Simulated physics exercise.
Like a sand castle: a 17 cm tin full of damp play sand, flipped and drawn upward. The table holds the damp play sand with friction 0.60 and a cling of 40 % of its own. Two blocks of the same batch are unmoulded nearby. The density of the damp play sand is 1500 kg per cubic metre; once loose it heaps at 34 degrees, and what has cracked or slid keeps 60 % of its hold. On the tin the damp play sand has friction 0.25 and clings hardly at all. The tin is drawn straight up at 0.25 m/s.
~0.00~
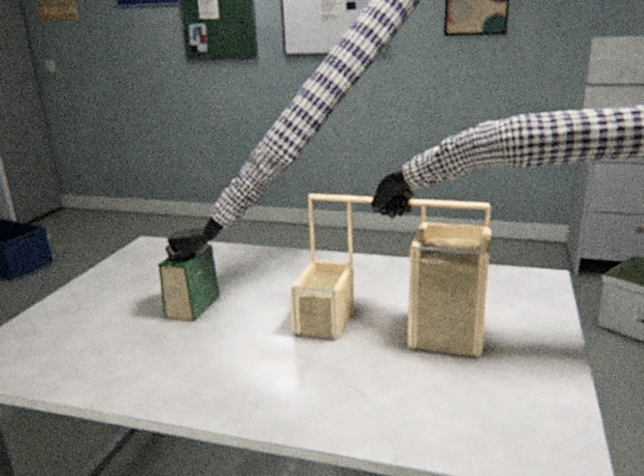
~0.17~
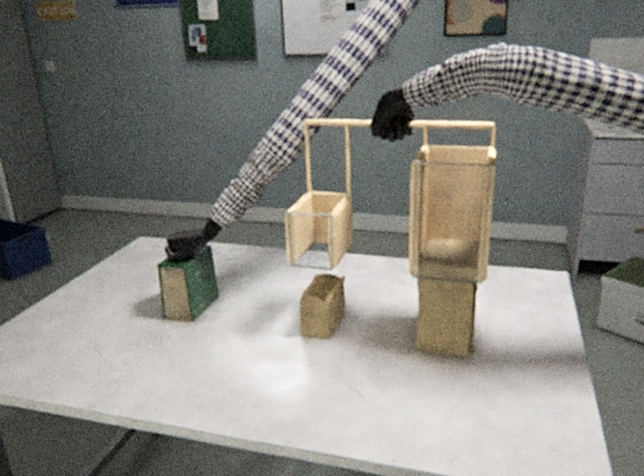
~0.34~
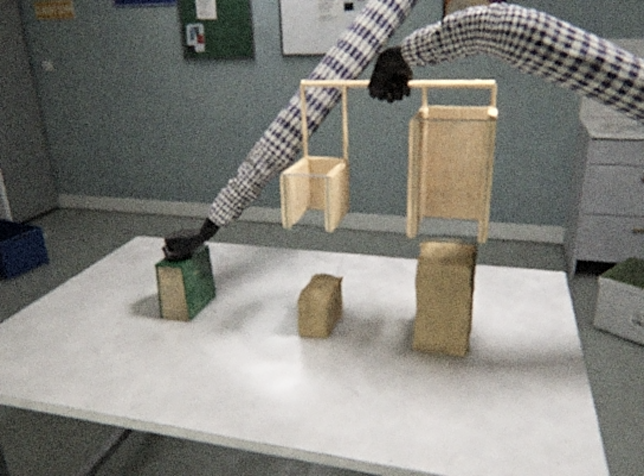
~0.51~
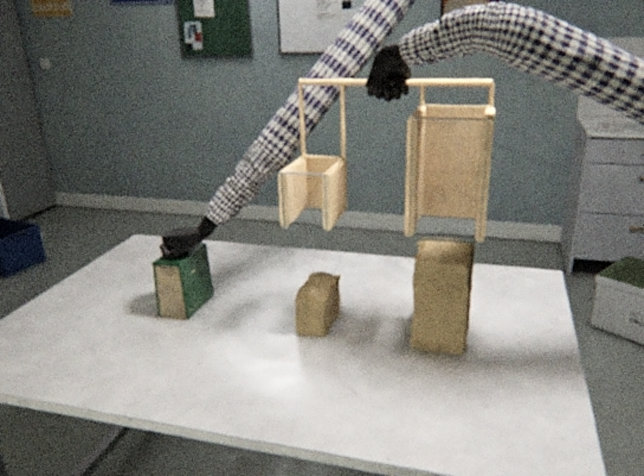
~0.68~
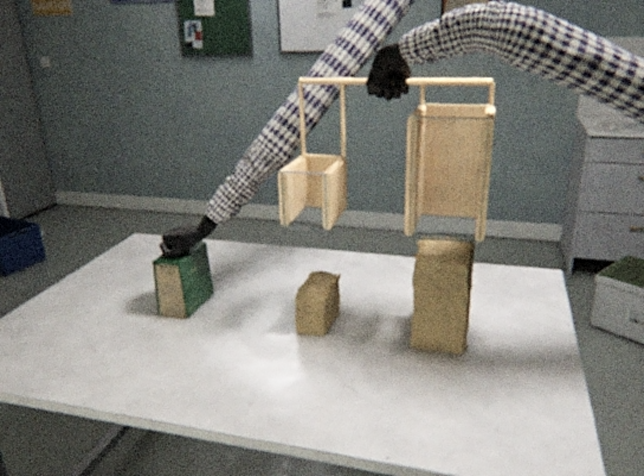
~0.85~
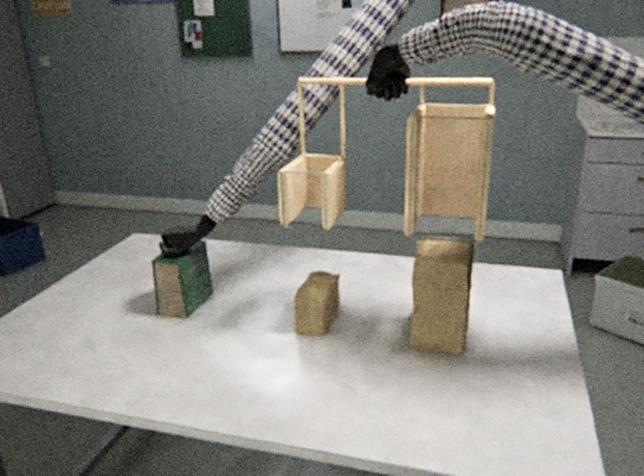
A gloved hand in a checked sleeve lifts a pale wooden frame holding two open-sided moulds, uncovering two brown sand blocks, then holds it above them. The blocks, the right one taller, stand on a white table seen from slightly above in a blue-grey room, with a green tin at left under another gloved hand. The tin barely shifts, and the view drifts very slightly.
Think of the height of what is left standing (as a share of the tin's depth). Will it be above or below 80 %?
Expect above 80 %.
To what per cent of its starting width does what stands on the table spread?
Some 90 %.
After 1.18 s, the tin is up by 8.2 cm.
After 1.57 s, the tin is up by 18 cm; what stands on the table is 99 % of the tin's depth.
After 1.96 s, the tin is up by 28 cm; what stands on the table is 99 % of the tin's depth.
After 2.35 s, the tin is up by 29 cm; what stands on the table is 99 % of the tin's depth.
After 2.45 s, at the end, the tin is up by 29 cm; what stands on the table is 99 % of the tin's depth.
